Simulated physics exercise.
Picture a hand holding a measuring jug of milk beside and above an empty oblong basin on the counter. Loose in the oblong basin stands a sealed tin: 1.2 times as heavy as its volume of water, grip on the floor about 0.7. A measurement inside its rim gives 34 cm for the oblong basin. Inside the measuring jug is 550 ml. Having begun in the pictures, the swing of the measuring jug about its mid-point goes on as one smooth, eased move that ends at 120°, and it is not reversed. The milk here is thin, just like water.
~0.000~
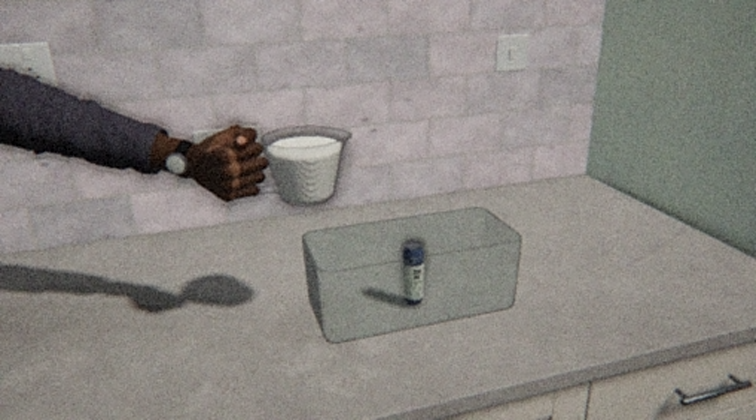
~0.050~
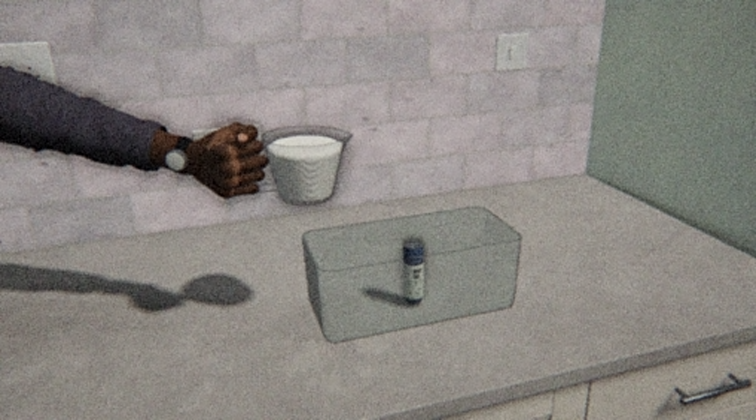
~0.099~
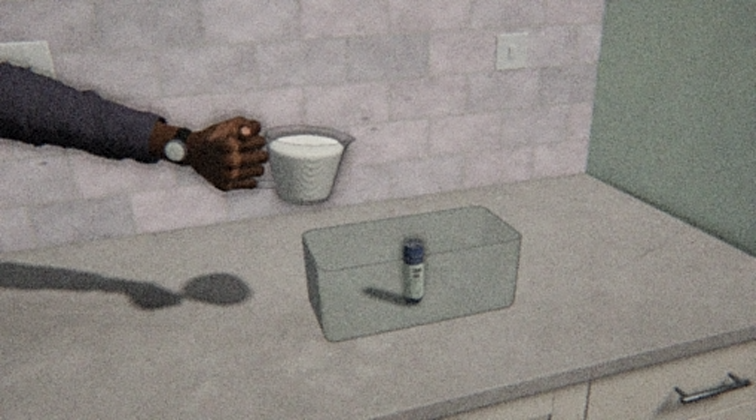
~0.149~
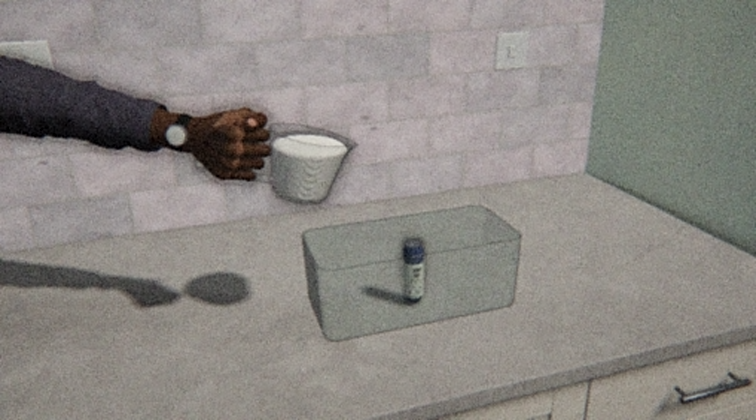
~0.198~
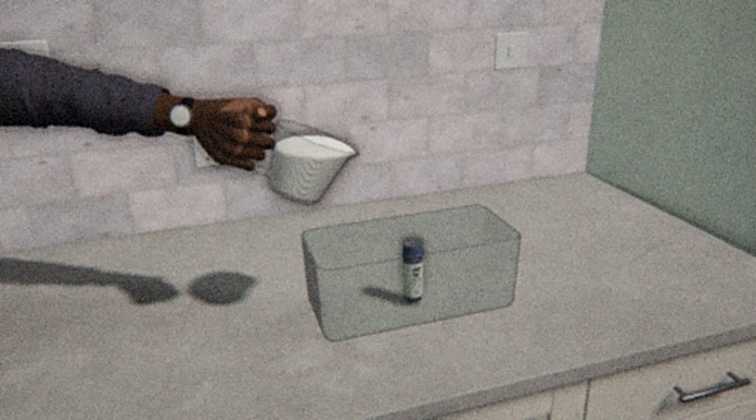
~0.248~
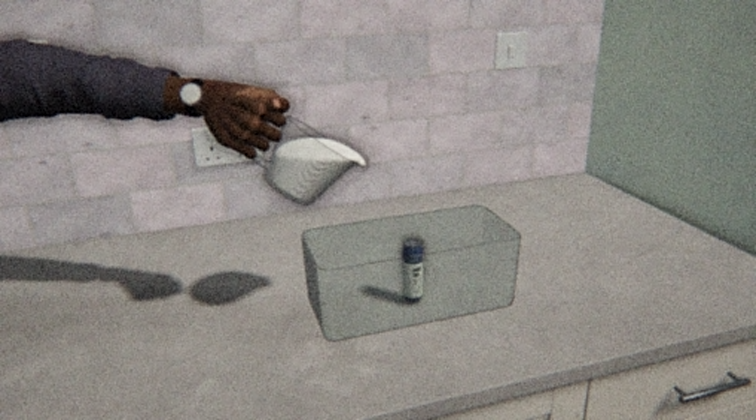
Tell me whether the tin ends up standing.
It manages to stay erect.
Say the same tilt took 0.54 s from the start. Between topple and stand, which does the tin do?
The tin stays on its base.
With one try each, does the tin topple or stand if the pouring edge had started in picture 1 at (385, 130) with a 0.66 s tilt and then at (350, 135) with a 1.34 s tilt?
In the first try it remains standing; in the second it remains standing.
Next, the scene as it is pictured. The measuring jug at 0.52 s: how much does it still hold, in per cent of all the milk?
Near 22 in a hundred.
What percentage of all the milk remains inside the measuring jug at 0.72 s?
About 0 % is still there.
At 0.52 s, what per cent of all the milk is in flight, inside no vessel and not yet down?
About 30 per cent.
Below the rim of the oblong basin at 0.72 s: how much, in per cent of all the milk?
About 98 %.
By 0.52 s the tilt is 108° and 22 per cent is still to pour; the tin stands where it began.
By 0.72 s the tilt is 120° and 0 per cent is still to pour; the tin leans 5°.
By 0.93 s the tilt is 120° and 0 per cent is still to pour; the tin stands 1 cm from where it began.
By 1.16 s the tilt is 120° and 0 per cent is still to pour; the tin stands 1 cm from where it began.
At rest the tin stands 1 cm from where it began.
